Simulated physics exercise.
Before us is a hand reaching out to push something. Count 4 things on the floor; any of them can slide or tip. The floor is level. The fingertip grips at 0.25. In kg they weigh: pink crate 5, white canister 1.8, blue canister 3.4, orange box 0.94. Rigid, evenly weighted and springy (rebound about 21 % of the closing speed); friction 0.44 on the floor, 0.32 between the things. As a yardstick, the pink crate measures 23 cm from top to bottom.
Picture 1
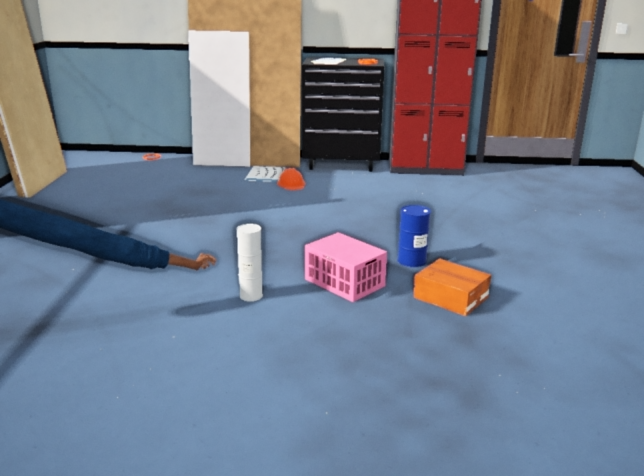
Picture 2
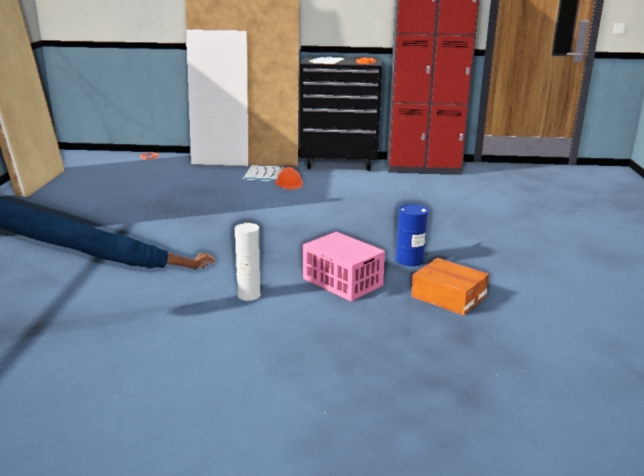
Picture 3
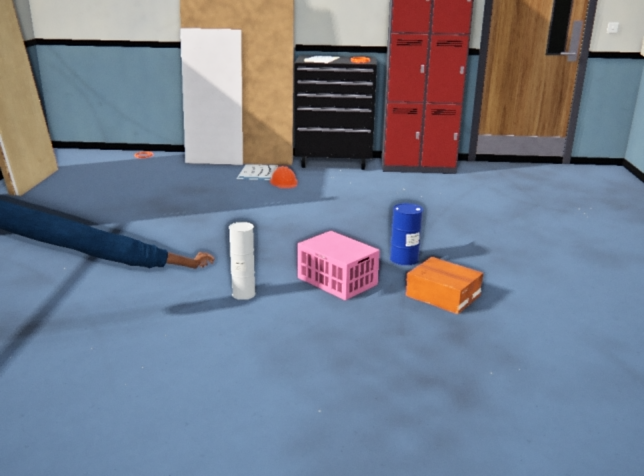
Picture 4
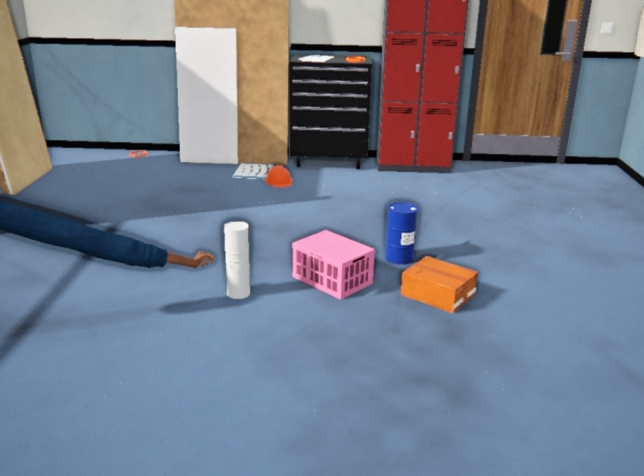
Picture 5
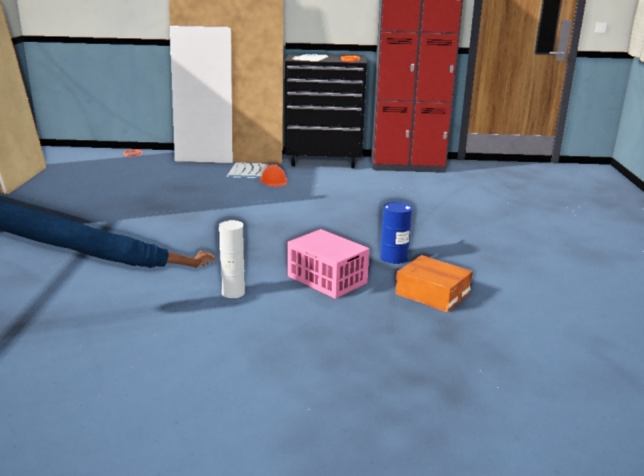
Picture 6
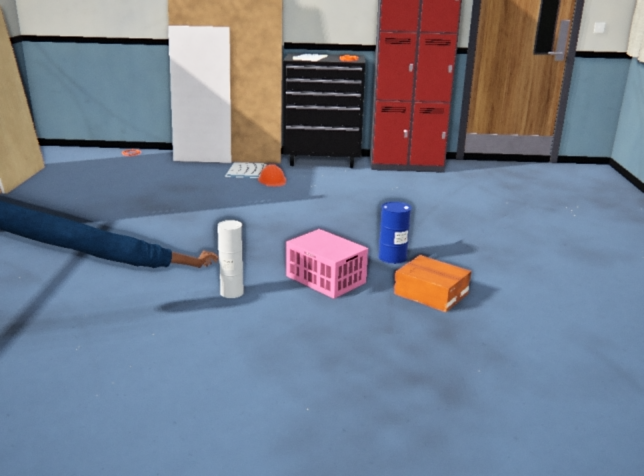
An arm in a dark blue sleeve reached in from the left as the view drifted slightly right, its hand closing the small gap to the white canister while the crate, blue canister and orange box stayed put.
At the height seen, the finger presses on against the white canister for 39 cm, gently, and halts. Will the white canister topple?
The white canister tips over.
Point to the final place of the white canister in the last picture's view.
Near (278, 300).
Then, 0.40 s past the last view, 24 cm of travel; white canister at 29° to upright near (252, 260).
Then, 0.70 s past the last view, 32 cm of travel; white canister on its side near (282, 286).
Then, 1.20 s past the last view, 46 cm of travel; white canister on its side near (280, 293).
Finally, on their side or leaning hard on the floor, white canister; the other 3 still in place (within 14 cm). Final places as that camera would see them, white canister near (278, 300).
